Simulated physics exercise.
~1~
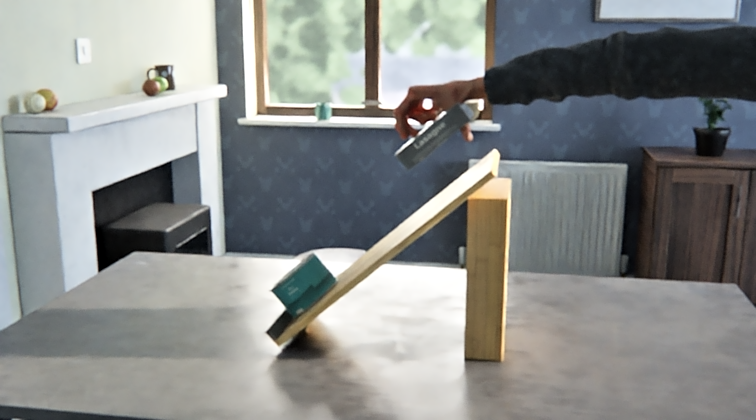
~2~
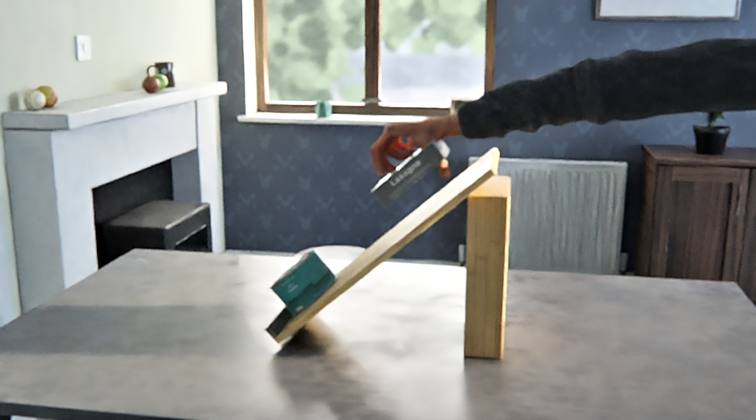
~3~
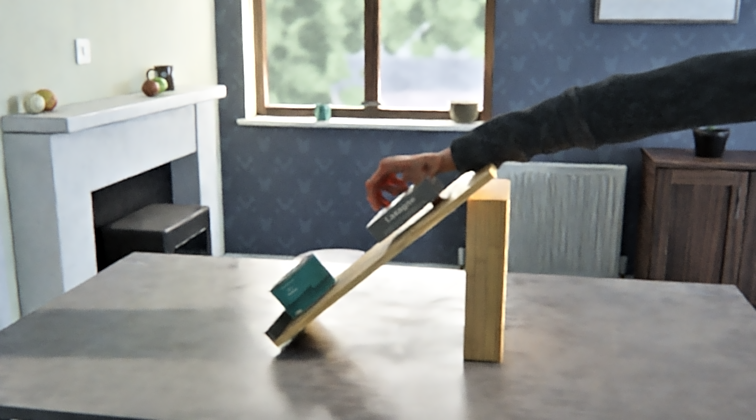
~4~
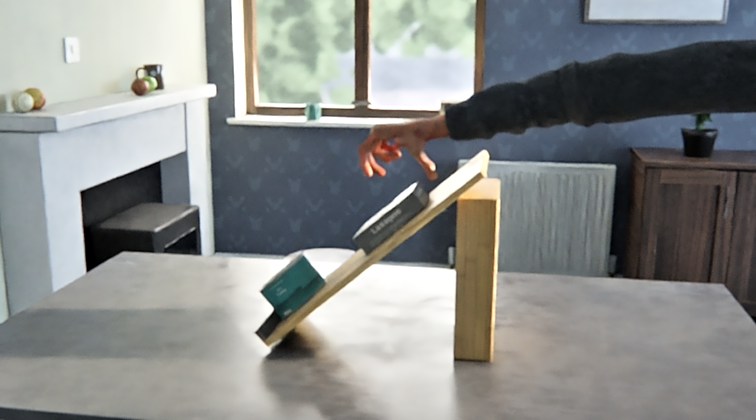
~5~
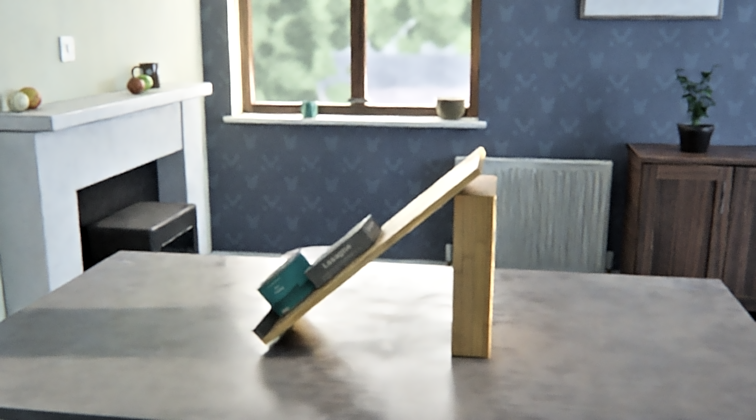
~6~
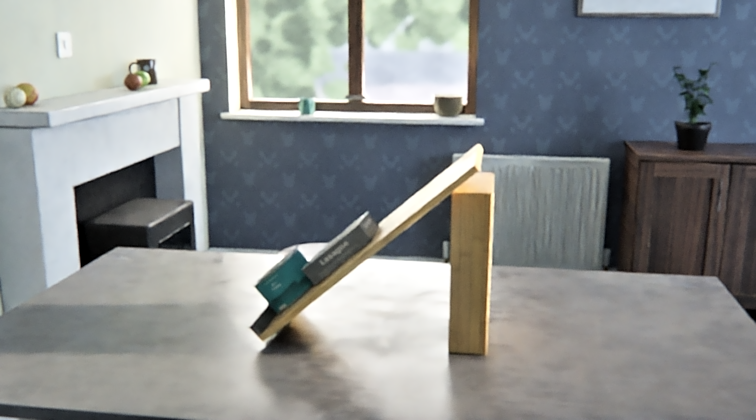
A grey packet is held by a hand reaching in from the right, above a sloping wooden board on a grey table, seen from the side in a room with a fireplace, a window and dark blue wallpaper. The board leans on an upright wooden block, and a turquoise box rests near its low left end. The hand lowers the packet onto the upper part of the slope, lets go and draws back. The packet slides down the board to the left until it meets the turquoise box. It stays there, with the box still in place.
